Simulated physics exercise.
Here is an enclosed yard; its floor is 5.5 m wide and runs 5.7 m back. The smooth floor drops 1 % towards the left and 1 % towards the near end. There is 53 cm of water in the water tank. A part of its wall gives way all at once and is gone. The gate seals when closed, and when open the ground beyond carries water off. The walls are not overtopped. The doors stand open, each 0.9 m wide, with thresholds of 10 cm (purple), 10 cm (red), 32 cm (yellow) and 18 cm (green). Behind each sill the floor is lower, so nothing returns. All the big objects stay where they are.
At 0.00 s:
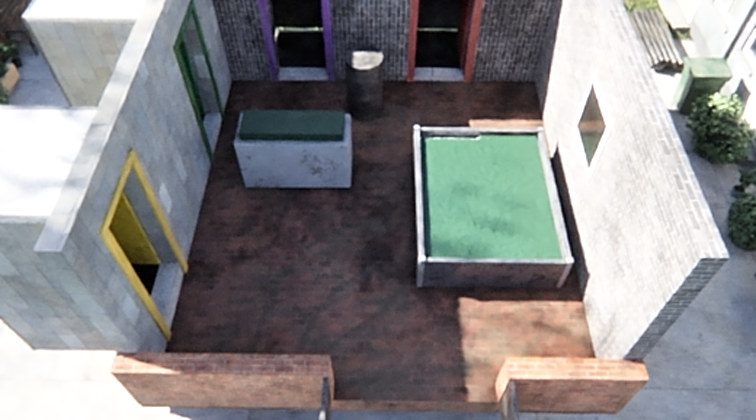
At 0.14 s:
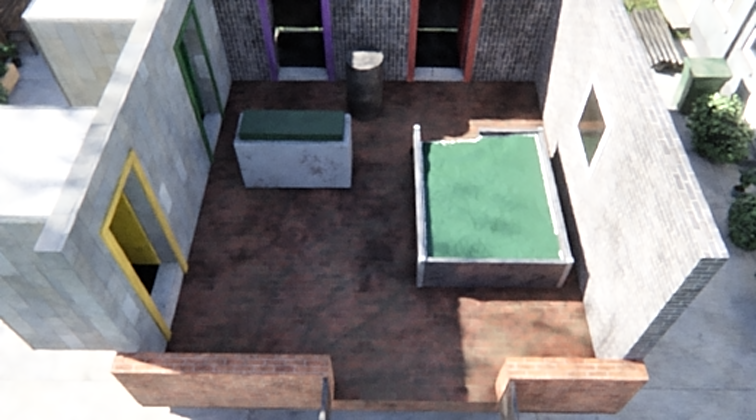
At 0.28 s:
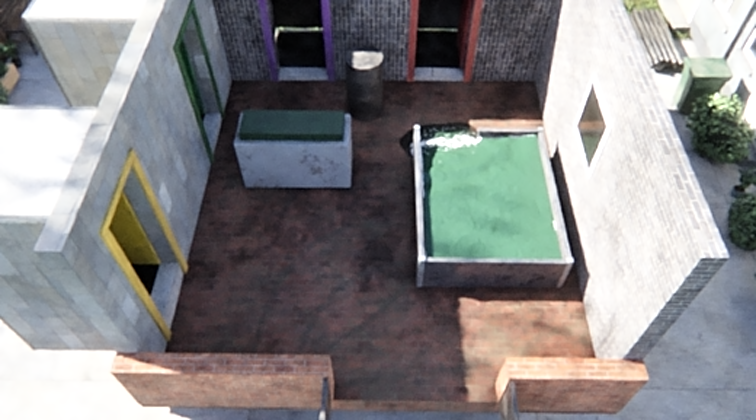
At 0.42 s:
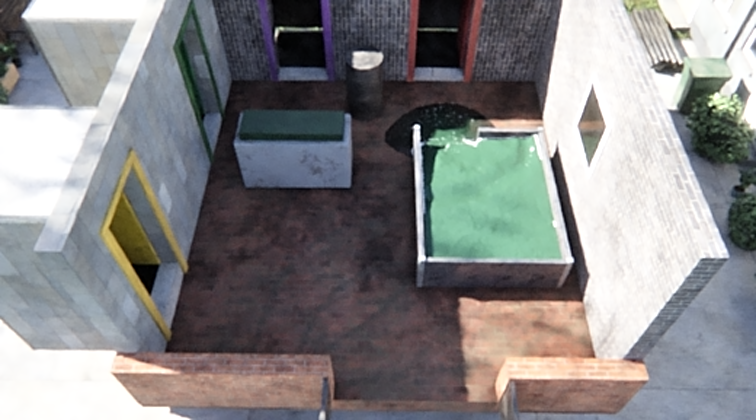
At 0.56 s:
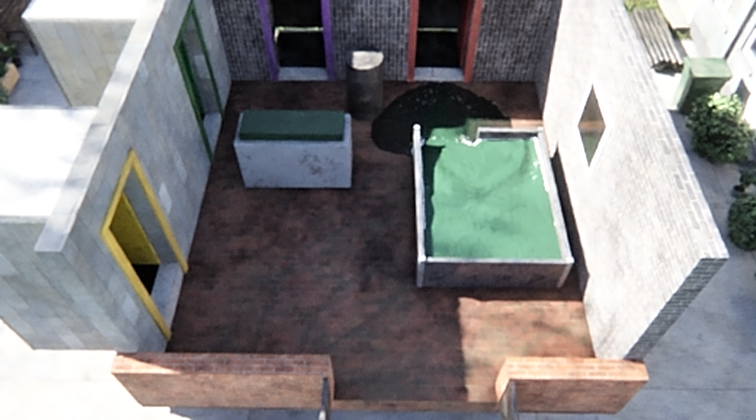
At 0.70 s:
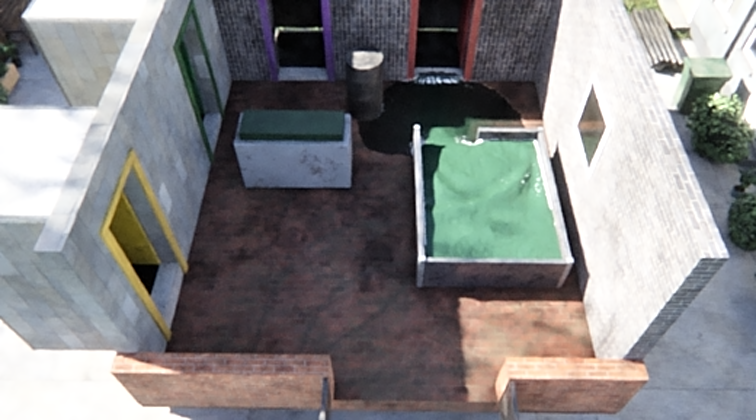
In a walled brick-floored yard, a piece of the far wall of a tank of green water suddenly vanished, and water poured out behind it, spreading in a dark pool toward the red-framed doorway.
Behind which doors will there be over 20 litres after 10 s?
Within that time: At the purple door it stays under the limit; at the red door it goes over the limit; at the yellow door it stays under the limit; at the green door it stays under the limit.
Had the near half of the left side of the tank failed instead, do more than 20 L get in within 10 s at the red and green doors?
Then: Red not over, green below.
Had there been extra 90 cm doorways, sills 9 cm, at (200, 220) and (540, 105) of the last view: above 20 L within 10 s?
In that order: Under, past it.
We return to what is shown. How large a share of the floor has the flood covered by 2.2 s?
Some 30 per cent of it.
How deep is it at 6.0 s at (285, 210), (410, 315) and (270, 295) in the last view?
Roughly 0, 0 and 1 cm, in turn.
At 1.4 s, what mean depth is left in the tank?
Some 41 cm.
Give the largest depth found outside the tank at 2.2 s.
Up to some 29 cm.
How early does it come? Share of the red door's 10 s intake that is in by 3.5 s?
Some 70 per cent by then.
After 1.4 s water covers 20 % of the floor and is deepest (30 cm) near (391, 83); purple door not reached, red door 21 cm at the sill, 51 L in, yellow door not reached, green door not reached.
After 2.2 s water covers 30 % of the floor and is deepest (29 cm) near (431, 83); purple door 4 cm at the sill, 0 L in, red door 28 cm at the sill, 138 L in, yellow door not reached, green door not reached.
After 3.5 s water covers 40 % of the floor and is deepest (22 cm) near (421, 83); purple door 6 cm at the sill, 0 L in, red door 21 cm at the sill, 242 L in, yellow door not reached, green door 13 cm at the sill, 0 L in.
After 6.0 s water covers 60 % of the floor and is deepest (18 cm) near (421, 83); purple door 5 cm at the sill, 0 L in, red door 17 cm at the sill, 323 L in, yellow door 3 cm at the sill, 0 L in, green door 11 cm at the sill, 0 L in.
After 10.0 s water covers 80 % of the floor and is deepest (12 cm) near (391, 110); purple door 6 cm at the sill, 0 L in, red door 10 cm at the sill, 351 L in, yellow door 3 cm at the sill, 0 L in, green door 11 cm at the sill, 0 L in.
